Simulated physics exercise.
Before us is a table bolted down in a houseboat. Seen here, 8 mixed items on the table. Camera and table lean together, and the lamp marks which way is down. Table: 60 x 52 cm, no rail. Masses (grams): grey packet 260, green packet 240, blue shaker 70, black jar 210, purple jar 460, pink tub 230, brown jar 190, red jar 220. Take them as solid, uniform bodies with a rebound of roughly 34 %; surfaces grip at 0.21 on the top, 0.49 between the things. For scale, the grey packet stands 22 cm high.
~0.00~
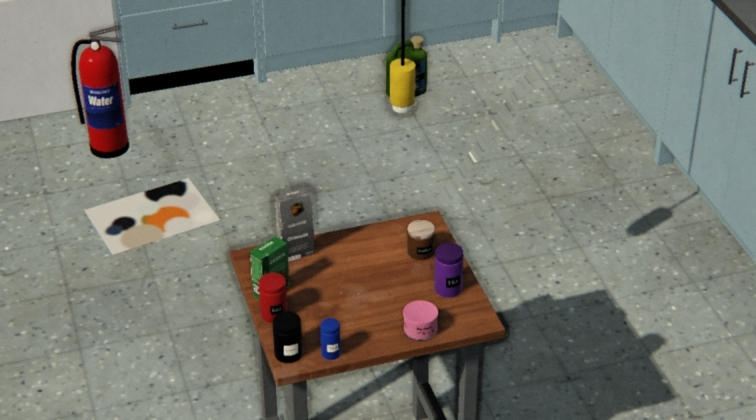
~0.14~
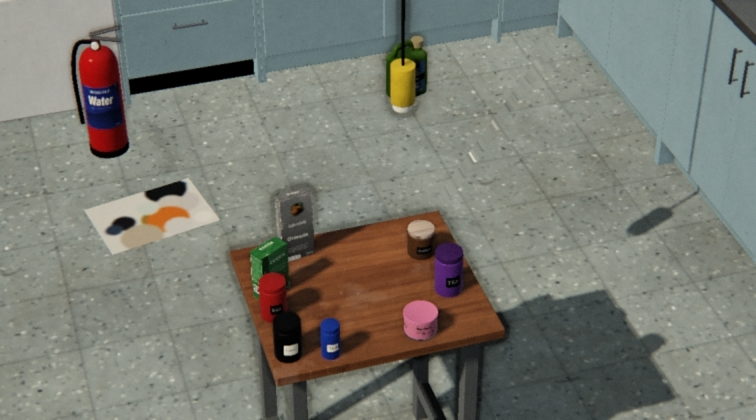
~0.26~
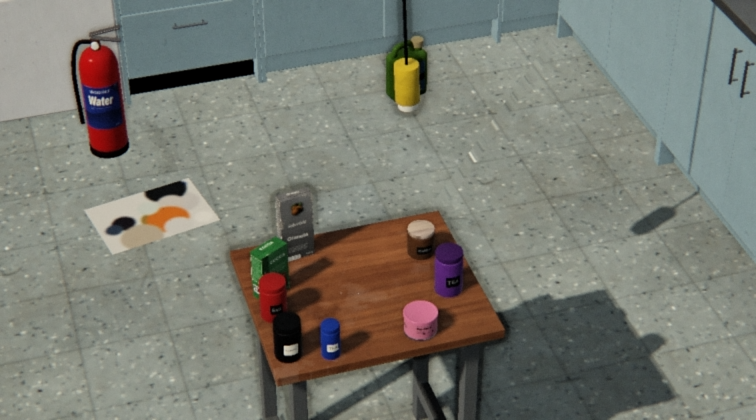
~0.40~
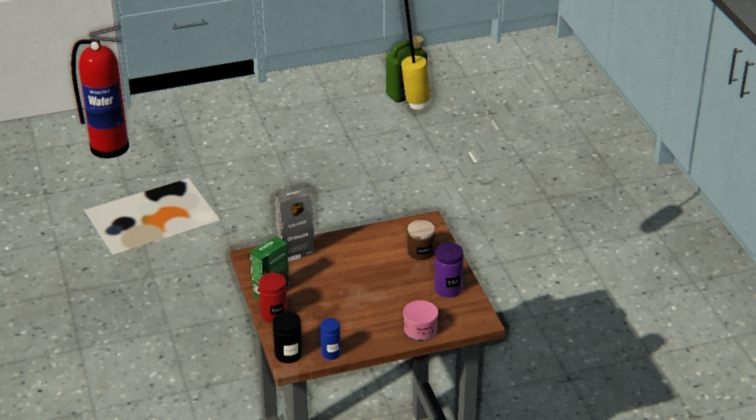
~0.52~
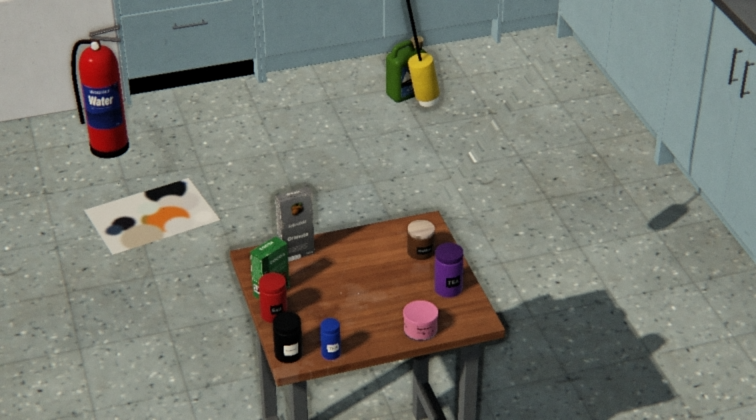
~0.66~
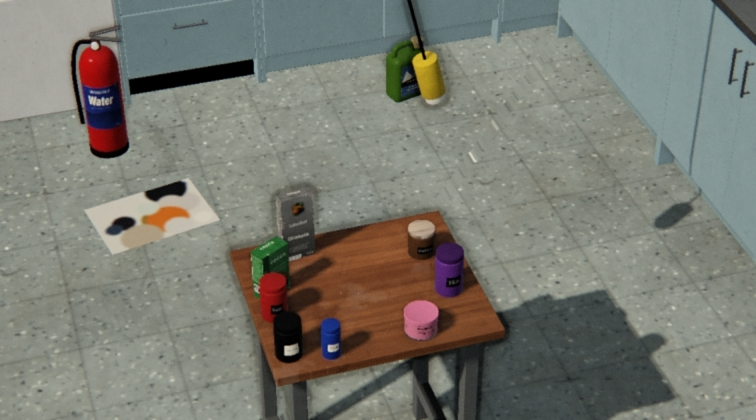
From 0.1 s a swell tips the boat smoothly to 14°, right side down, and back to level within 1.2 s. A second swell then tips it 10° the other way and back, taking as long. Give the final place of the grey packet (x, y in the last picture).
Look near (303, 224).
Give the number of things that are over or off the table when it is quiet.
0 of them.
After 0.86 s, heel 12°, right side down.
After 1.46 s, heel 2°, left side down; grey packet slid 2 cm near (304, 223); green packet slid 2 cm; blue shaker slid 2 cm.
At rest (3.0 s), all 8 in place, give or take 5 cm. Seen from the same camera at the end, grey packet near (303, 224).
